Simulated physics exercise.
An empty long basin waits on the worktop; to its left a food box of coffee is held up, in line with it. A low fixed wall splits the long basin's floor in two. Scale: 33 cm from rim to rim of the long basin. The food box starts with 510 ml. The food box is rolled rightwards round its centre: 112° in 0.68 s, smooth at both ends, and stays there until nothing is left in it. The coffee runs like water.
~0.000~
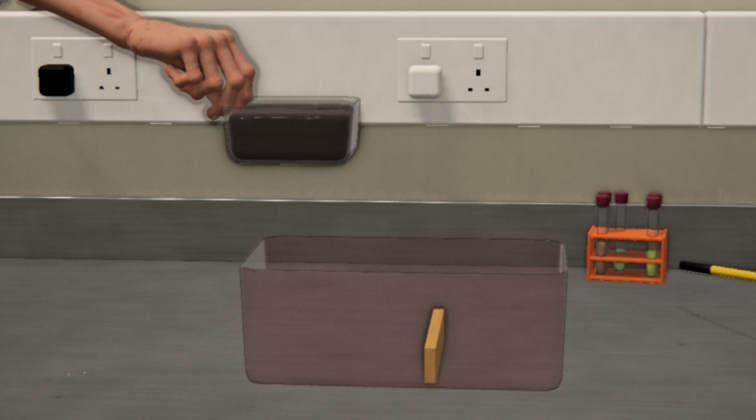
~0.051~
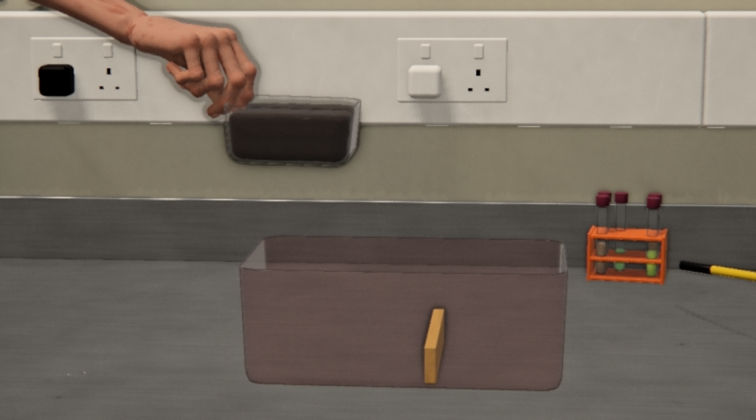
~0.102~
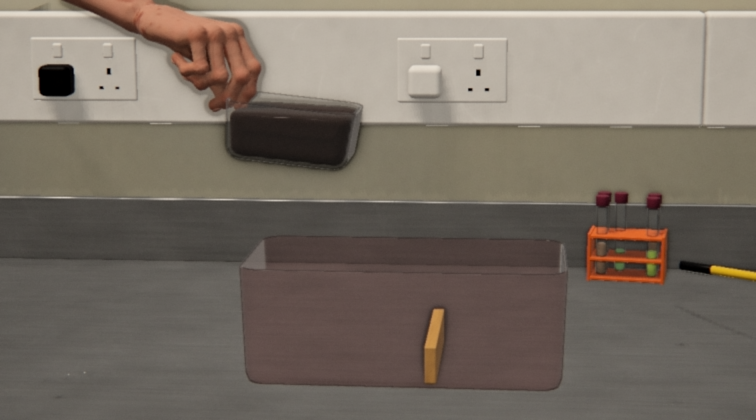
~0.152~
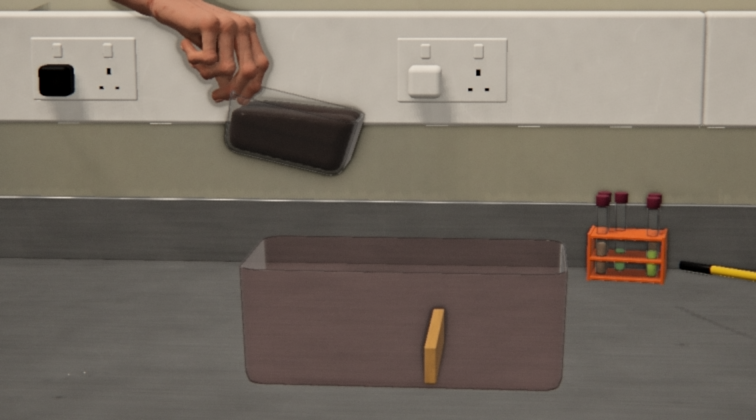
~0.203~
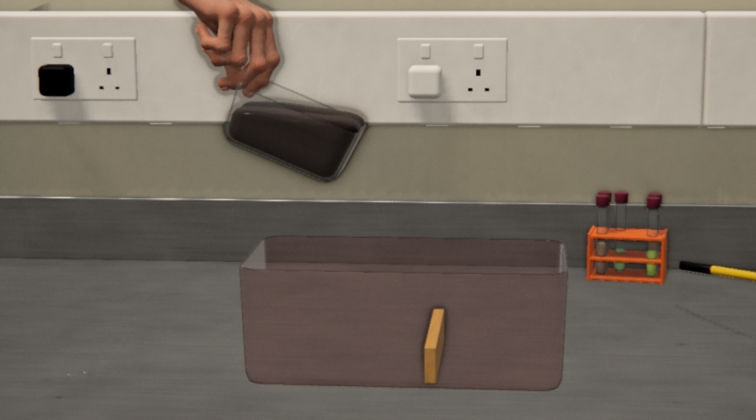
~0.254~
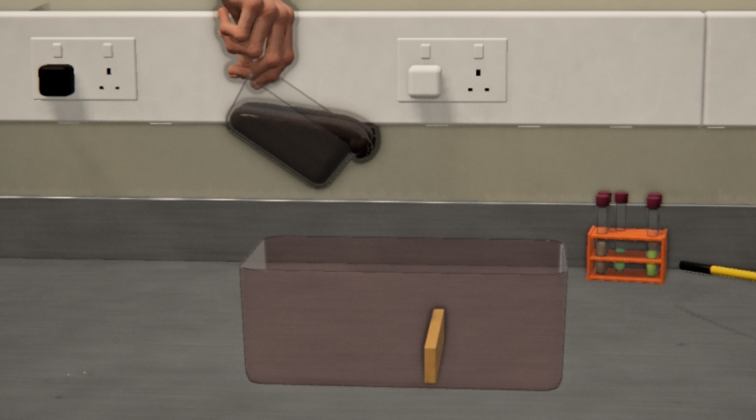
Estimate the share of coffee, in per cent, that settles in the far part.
About 17 per cent.
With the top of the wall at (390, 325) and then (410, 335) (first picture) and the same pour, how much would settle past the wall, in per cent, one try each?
In turn about 75 and 55 per cent.
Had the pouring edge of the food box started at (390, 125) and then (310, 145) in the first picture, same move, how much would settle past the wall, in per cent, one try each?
First 60, then 10 per cent.
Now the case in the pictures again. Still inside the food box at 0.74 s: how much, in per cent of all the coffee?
About 0 per cent.
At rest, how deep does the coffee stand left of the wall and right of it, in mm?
Left about 14 mm, right about 4 mm.
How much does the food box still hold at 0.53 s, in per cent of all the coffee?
About 8 per cent.
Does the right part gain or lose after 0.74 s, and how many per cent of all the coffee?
It goes up by about 2.
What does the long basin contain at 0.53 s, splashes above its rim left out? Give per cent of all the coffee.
Some 60 per cent.
Then, 0.53 s in, the tilt is 99° and 8 per cent is still to pour, 49 is left of the wall and 12 right of it.
Then, 0.74 s in, the tilt is 112° and 0 per cent is still to pour, 80 is left of the wall and 15 right of it.
Then, 0.95 s in, the tilt is 112° and 0 per cent is still to pour, 80 is left of the wall and 17 right of it.
Then, 1.18 s in, the tilt is 112° and 0 per cent is still to pour, 80 is left of the wall and 17 right of it.
Finally, 80 per cent lies left of the wall, 17 right of it and 3 outside.
